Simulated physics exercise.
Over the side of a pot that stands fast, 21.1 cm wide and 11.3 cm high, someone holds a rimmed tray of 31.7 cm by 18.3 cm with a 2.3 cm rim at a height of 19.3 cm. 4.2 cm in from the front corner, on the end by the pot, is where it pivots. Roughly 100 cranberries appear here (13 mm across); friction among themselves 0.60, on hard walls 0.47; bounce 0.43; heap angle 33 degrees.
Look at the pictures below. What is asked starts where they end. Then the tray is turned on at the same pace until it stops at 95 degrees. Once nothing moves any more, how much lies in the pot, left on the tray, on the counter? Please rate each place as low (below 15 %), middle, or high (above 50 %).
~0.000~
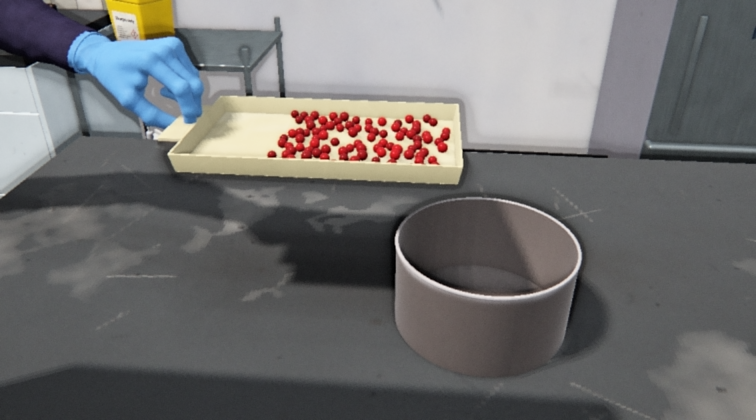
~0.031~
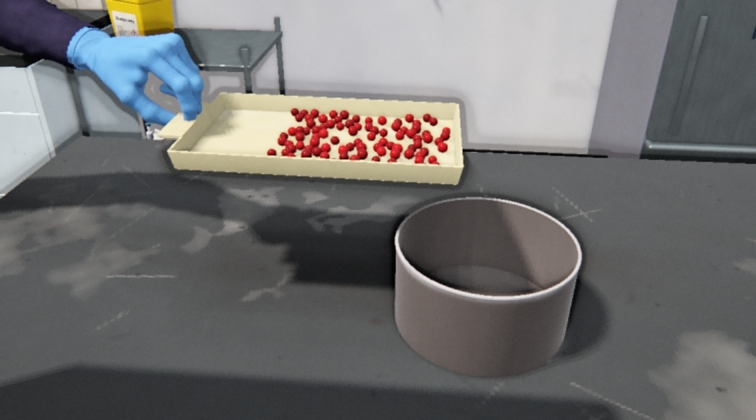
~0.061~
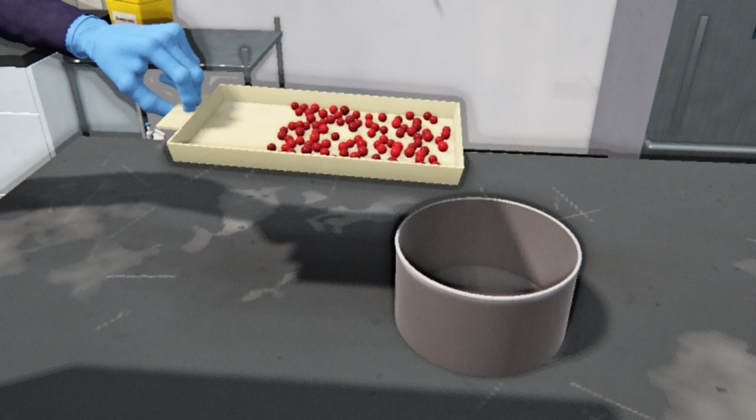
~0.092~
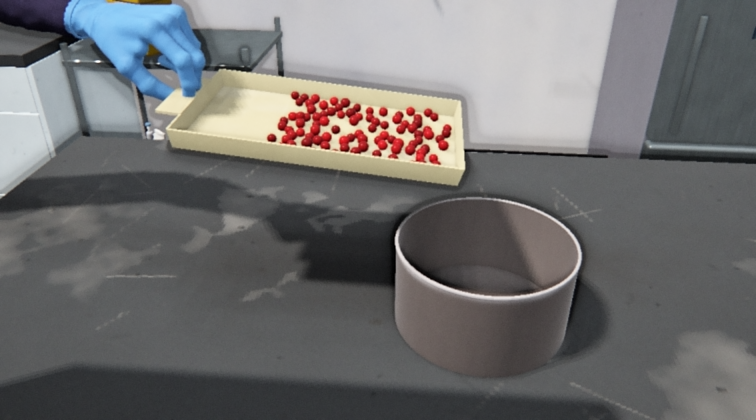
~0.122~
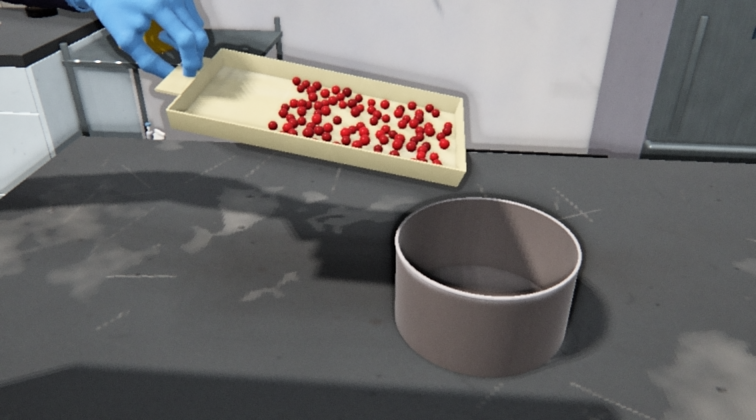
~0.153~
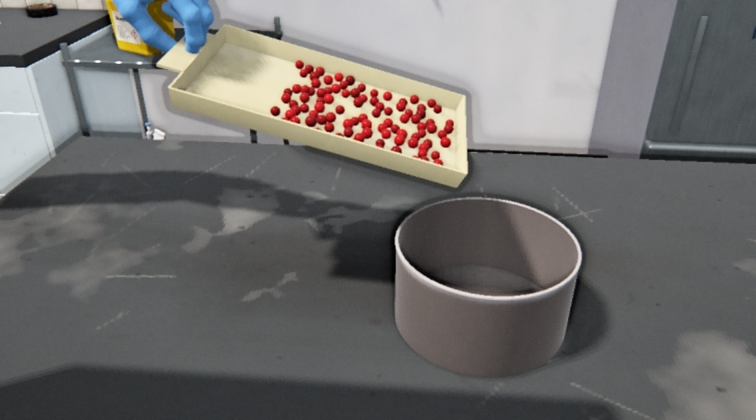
Pot: High, tray: Low, counter: Low.
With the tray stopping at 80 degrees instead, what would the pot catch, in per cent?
I'd put it at close to 55 per cent.
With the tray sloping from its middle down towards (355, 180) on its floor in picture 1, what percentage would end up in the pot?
The share would be about 70 percent.
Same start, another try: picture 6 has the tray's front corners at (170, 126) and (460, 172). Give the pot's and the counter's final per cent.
Per cent by place - pot 85, counter 10.
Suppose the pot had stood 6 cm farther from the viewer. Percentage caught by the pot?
It would come to roughly 85 percent.
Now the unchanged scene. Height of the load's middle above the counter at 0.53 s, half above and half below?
The halfway mark sits at about 24 cm.
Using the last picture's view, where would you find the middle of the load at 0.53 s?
Near pixel (466, 125).
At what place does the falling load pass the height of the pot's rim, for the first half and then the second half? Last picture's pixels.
Early half: About (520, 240); late half: (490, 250).
Then, at 0.38 s, tilt 57 degrees; the tray holds 100 %, the pot 0 %.
After 0.53 s, tilt 84 degrees; the tray holds 100 %, the pot 0 %.
After 0.80 s, tilt 95 degrees; the tray holds 15 %, the pot 70 %.
At rest (1.6 s), pot 95 %, tray 0 %, counter 5 %.
